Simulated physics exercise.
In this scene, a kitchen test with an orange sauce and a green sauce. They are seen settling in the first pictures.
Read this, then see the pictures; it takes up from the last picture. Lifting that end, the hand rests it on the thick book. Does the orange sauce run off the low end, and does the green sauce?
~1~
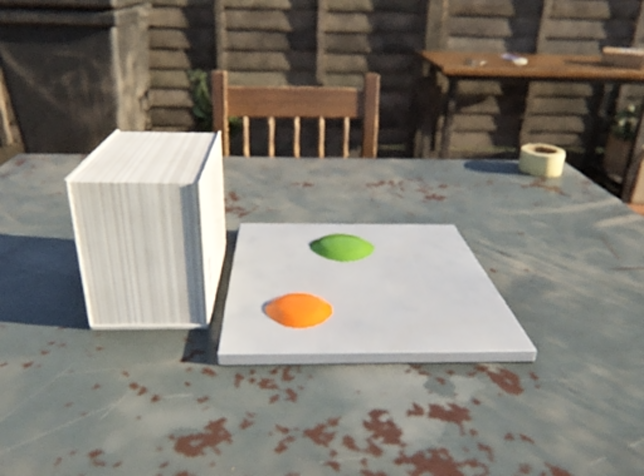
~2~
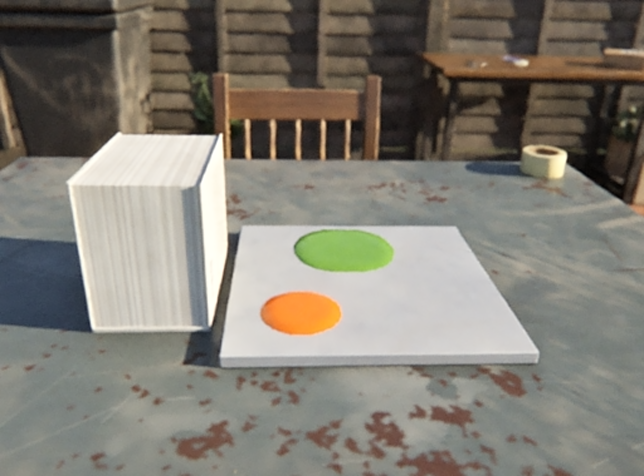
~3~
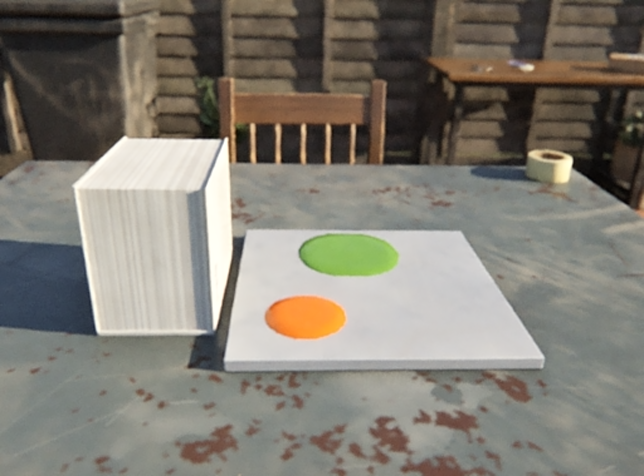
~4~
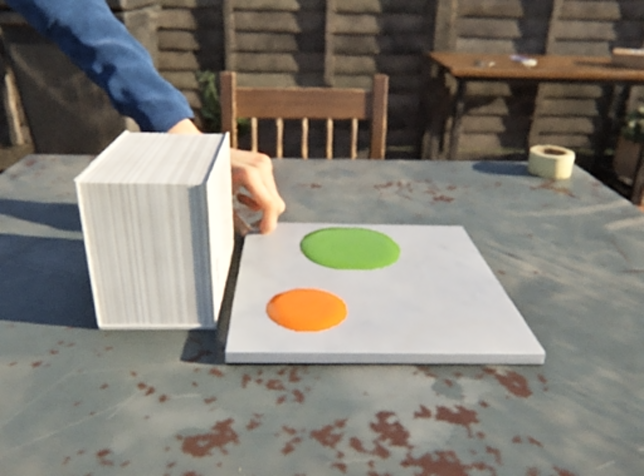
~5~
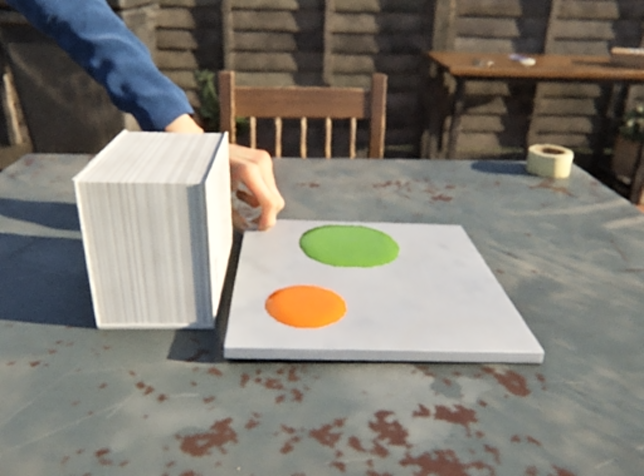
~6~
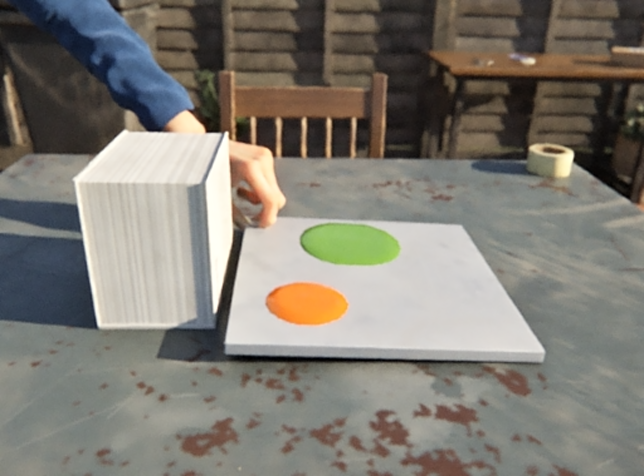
Note - orange sauce: It does not leave; green sauce: It leaves the surface.
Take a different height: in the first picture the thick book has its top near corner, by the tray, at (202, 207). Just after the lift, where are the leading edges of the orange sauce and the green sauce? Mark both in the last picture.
First about (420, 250), second about (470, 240).
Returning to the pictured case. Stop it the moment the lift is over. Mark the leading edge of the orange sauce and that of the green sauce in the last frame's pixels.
In the last picture the first one is at (435, 245) and the second at (482, 248).
Soon after, slope about 36°; the orange sauce has crept a little; the green sauce is dripping off the low end.
Later, the orange sauce has crept down a long way; the green sauce is dripping off the low end.
In the end, slope about 36°; the orange sauce has crept down a long way; the green sauce is dripping off the low end.
